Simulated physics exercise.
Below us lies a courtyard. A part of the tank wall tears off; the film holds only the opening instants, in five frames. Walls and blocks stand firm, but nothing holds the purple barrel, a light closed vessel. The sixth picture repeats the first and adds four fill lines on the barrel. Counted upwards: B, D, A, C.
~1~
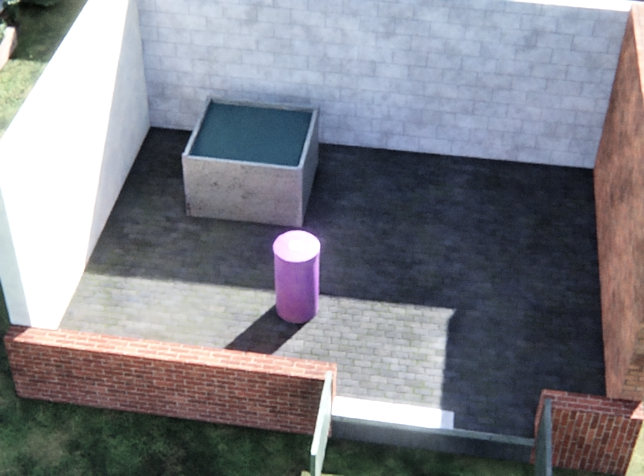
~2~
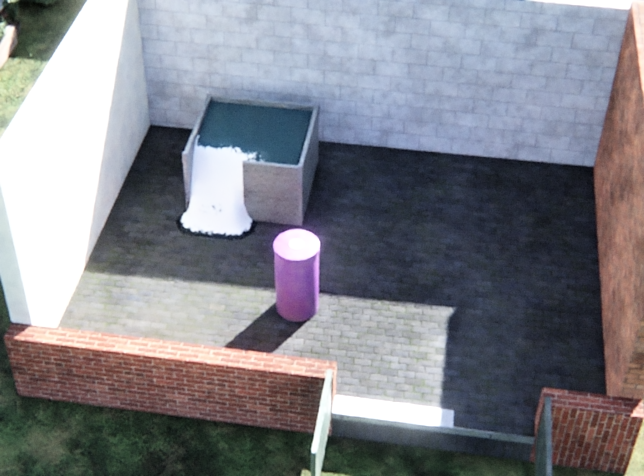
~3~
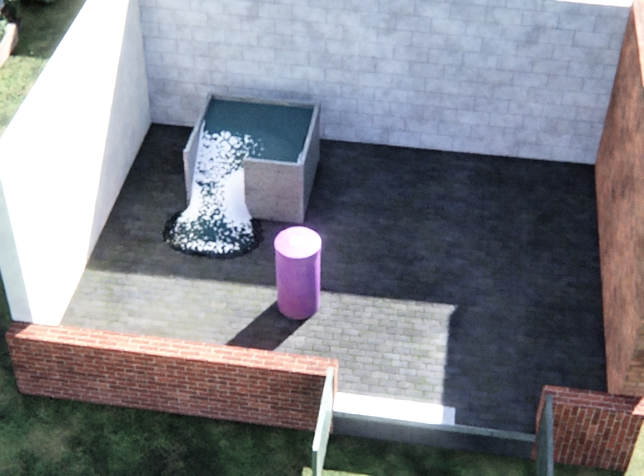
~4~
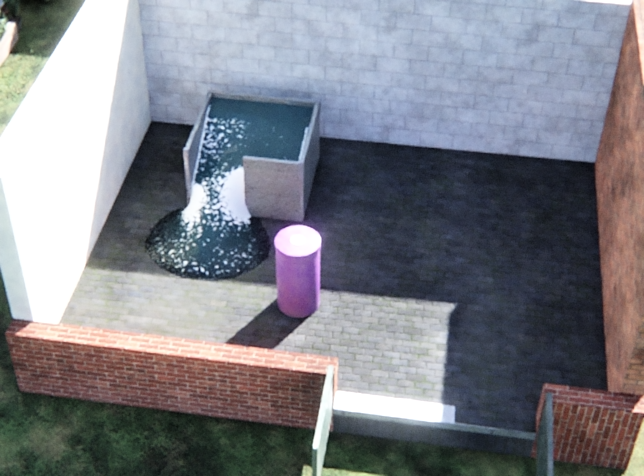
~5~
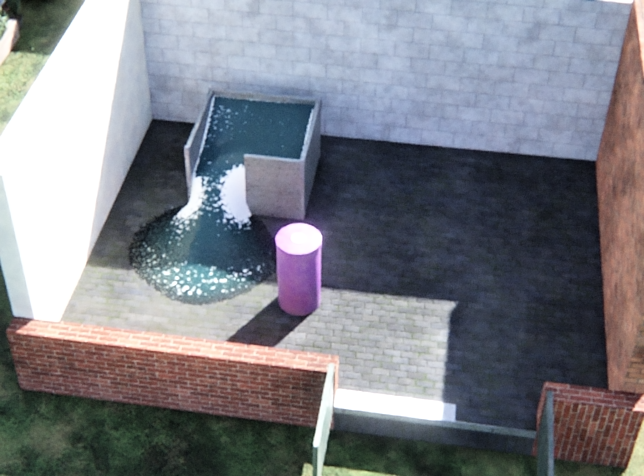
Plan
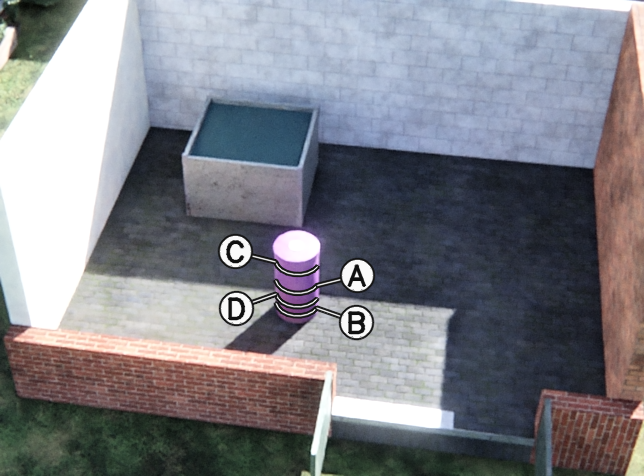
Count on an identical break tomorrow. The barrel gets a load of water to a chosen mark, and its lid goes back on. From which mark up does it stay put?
Use level B.
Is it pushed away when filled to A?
No, not at all.
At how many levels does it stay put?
All of the four.
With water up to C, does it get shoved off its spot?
No, not at all.
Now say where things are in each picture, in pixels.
In the first frame, lid of the purple barrel at (297, 246); tank full, its middle at (253, 136); open gate at (438, 379).
In the second frame, 1 % of the ground under water, its edge towards the barrel at (233, 232).
In the third frame, 3 % of the ground under water, its edge towards the barrel at (246, 245).
In the fourth frame, 5 % of the ground under water, its edge towards the barrel at (244, 265).
In the fifth frame, lid of the purple barrel at (300, 239); 8 % of the ground under water, its edge towards the barrel at (250, 283).
In white, A at (294, 293); B at (294, 315); C at (294, 274); D at (294, 306); from the bottom up B, D, A, C.
With A, it does not move.
With B, it does not move.
With C, it does not move.
With D, it does not move.
